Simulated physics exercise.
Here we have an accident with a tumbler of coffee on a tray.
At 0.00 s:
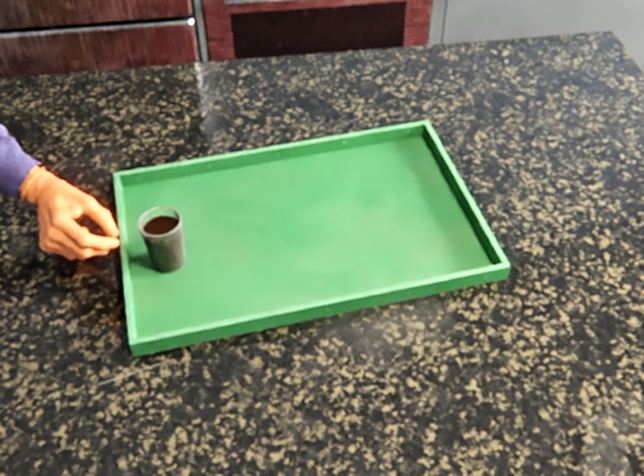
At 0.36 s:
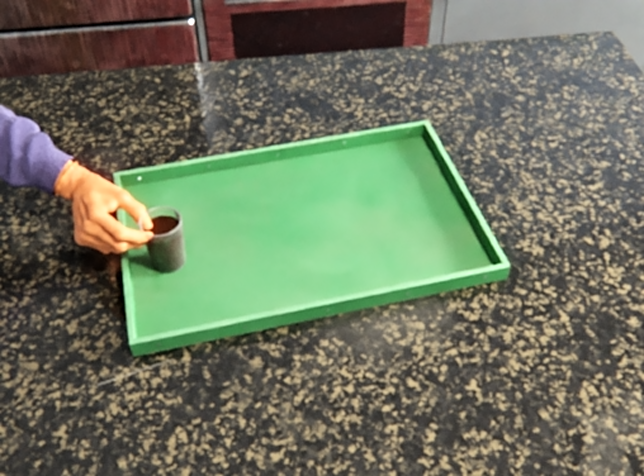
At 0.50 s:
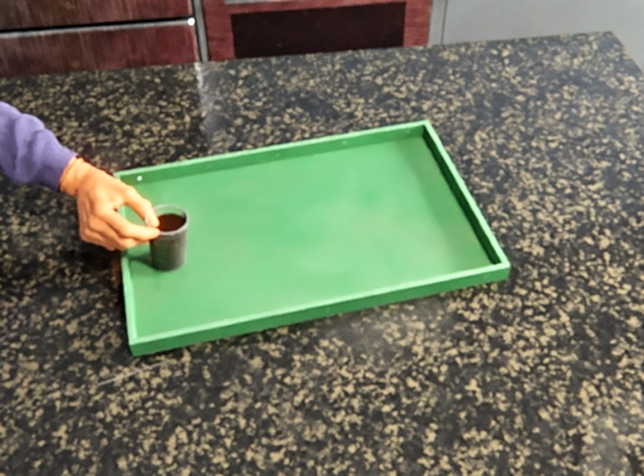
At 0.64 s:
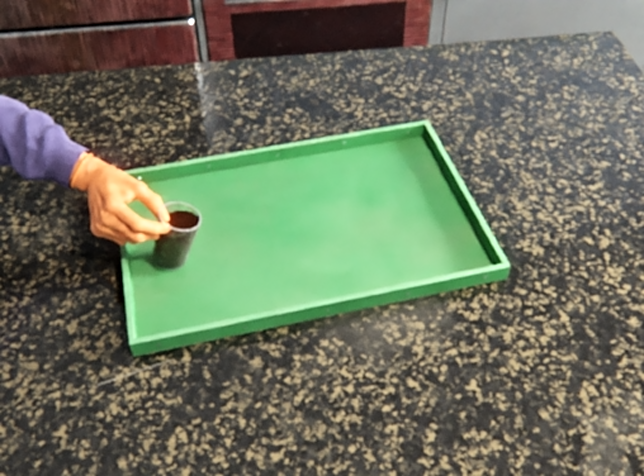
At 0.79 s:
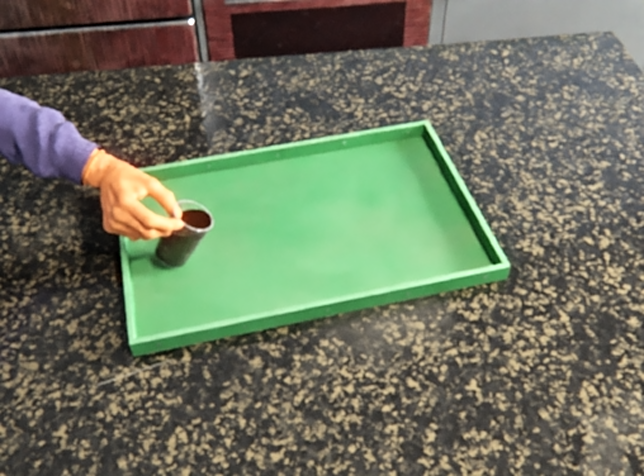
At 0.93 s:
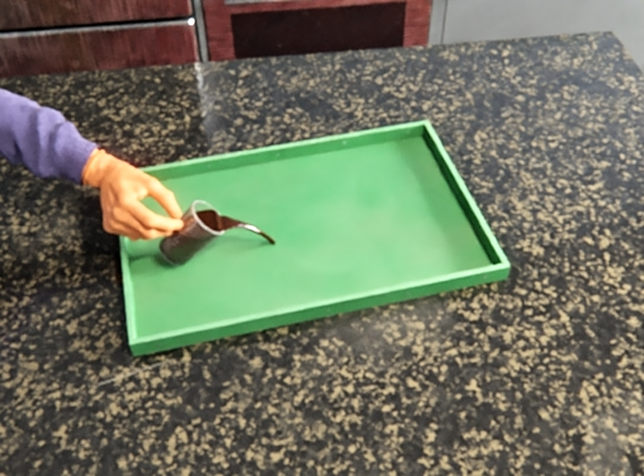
On a speckled dark stone countertop, a hand in a purple sleeve reaches from the left to a dark tumbler of coffee on a green tray and pushes its rim, tilting it rightward until coffee streams out over the lip.
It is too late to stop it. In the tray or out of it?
The spill is held by the rim.
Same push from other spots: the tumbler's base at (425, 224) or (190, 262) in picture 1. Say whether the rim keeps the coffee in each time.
At the first place it wets the top as well, at the second it keeps within the tray.
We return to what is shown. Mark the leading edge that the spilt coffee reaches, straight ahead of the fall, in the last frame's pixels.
Around (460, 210).
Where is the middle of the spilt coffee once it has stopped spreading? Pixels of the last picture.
Near (384, 222).
By 1.5 s, the tumbler lies in the tray; the puddle covers about as much as a plate; the top is dry.
By 2.3 s, the puddle covers about as much as a tray; the top is dry.
By 3.6 s, the puddle covers about as much as a tray; the top is dry.
